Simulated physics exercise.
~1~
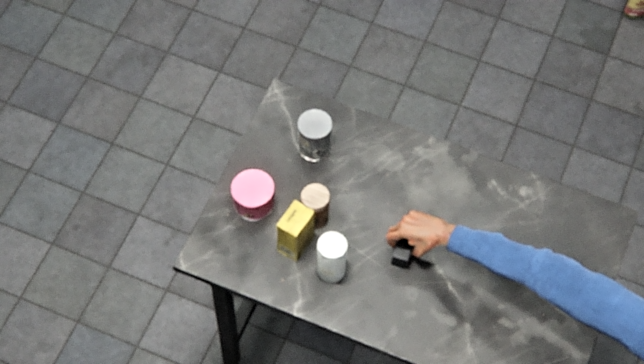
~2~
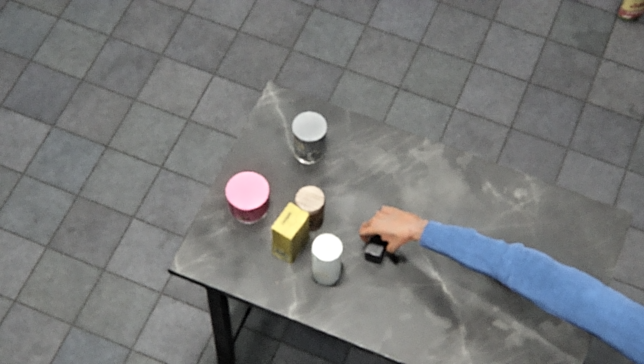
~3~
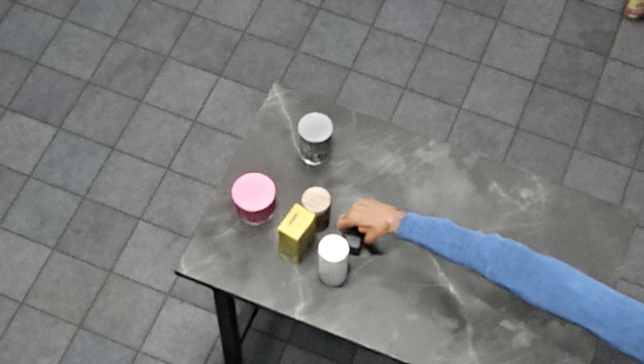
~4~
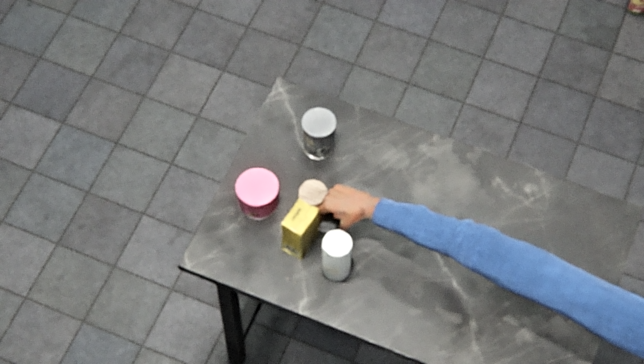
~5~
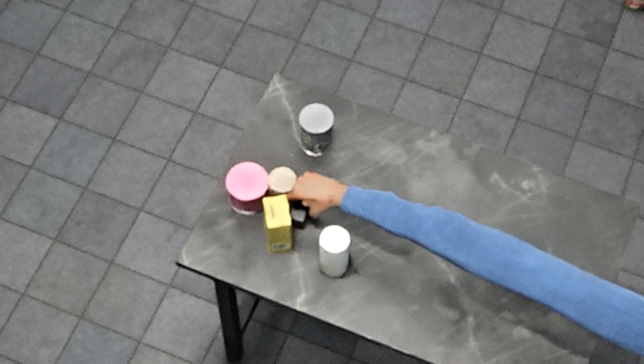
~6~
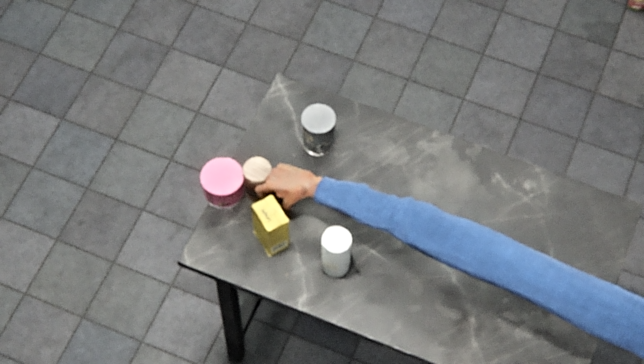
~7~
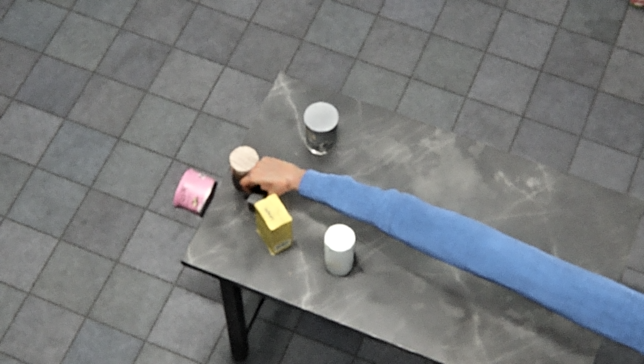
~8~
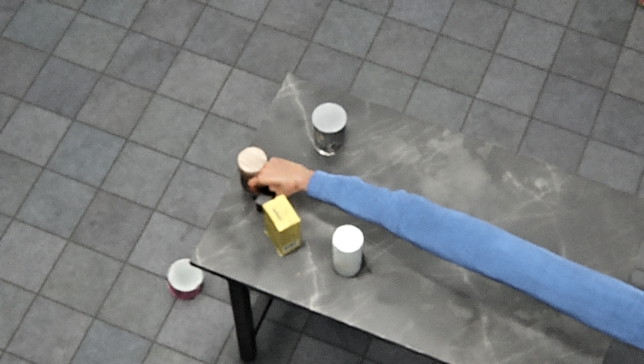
On a grey table, a hand pushes containers left until a pink tub falls off.
